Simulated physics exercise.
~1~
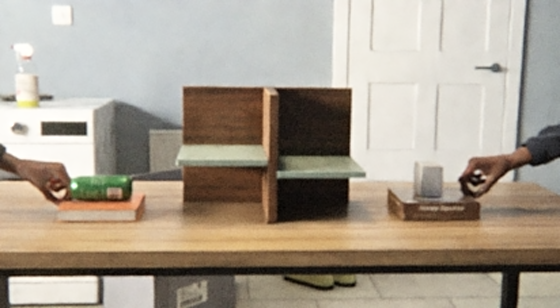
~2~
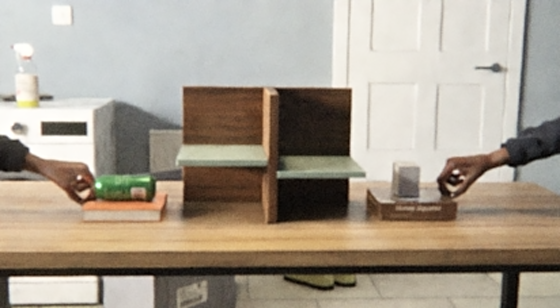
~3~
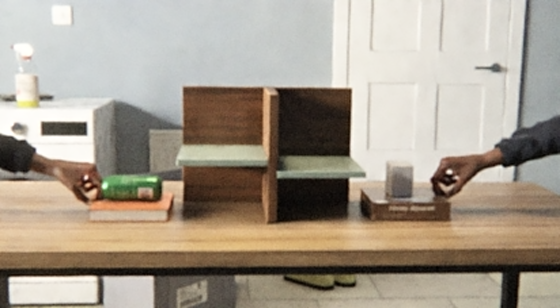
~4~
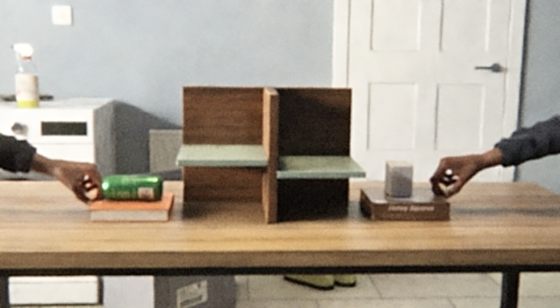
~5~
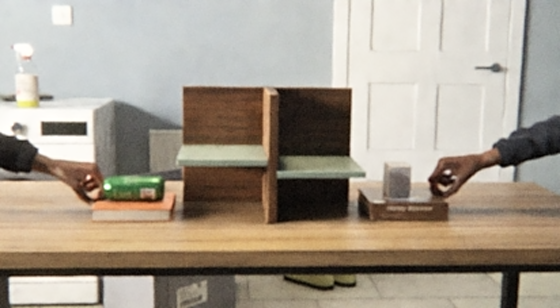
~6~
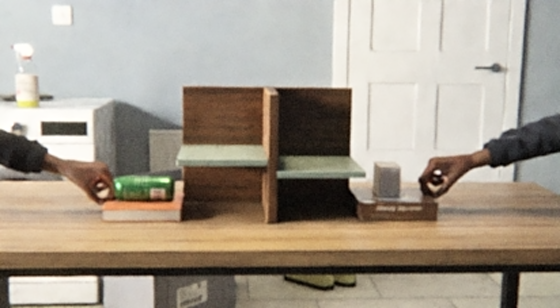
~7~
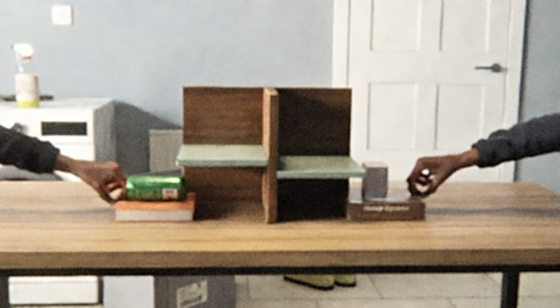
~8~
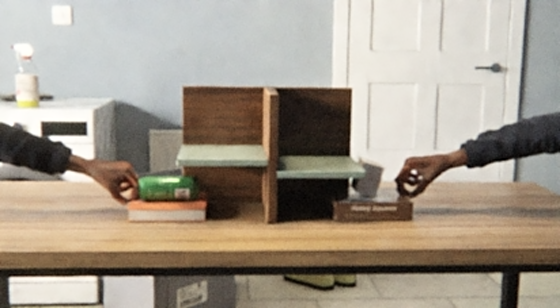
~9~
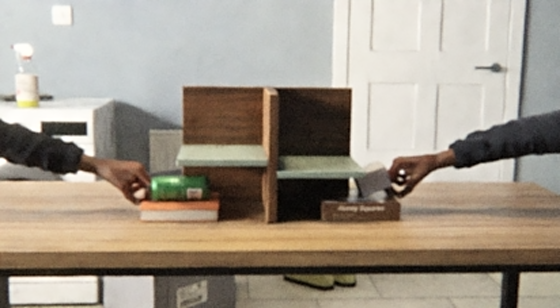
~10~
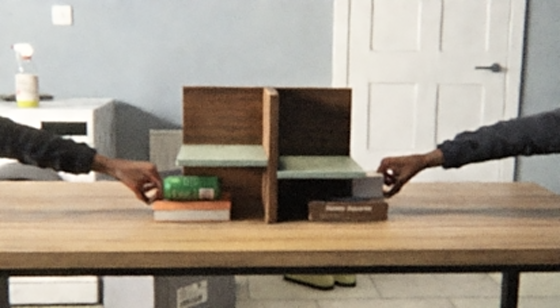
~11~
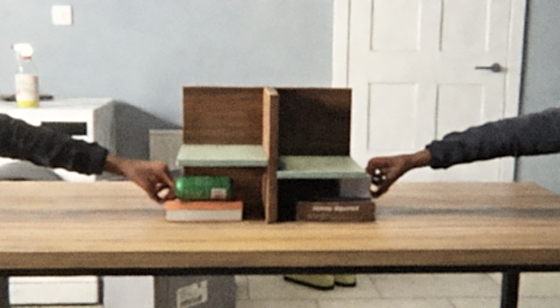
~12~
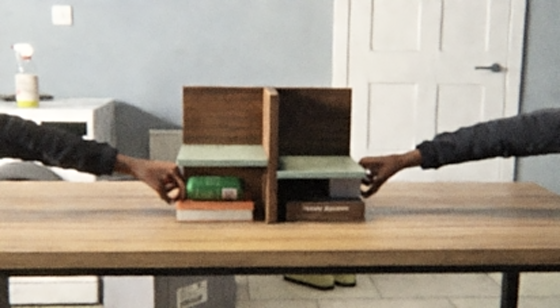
A dark wooden rack with a pale green shelf on each side of its upright divider stands on a wooden table, seen from the front by a still camera. At the left, a hand holds a green can lying on an orange book, while at the right another hand holds a brown box carrying an upright pale block. Both hands push their loads inward, pausing briefly before continuing. The can slides under the left shelf untouched, but the block meets the right shelf's edge, tilts and tips back onto its side. Finally, the can rests beneath its shelf, and the toppled block has been knocked back toward the right hand.
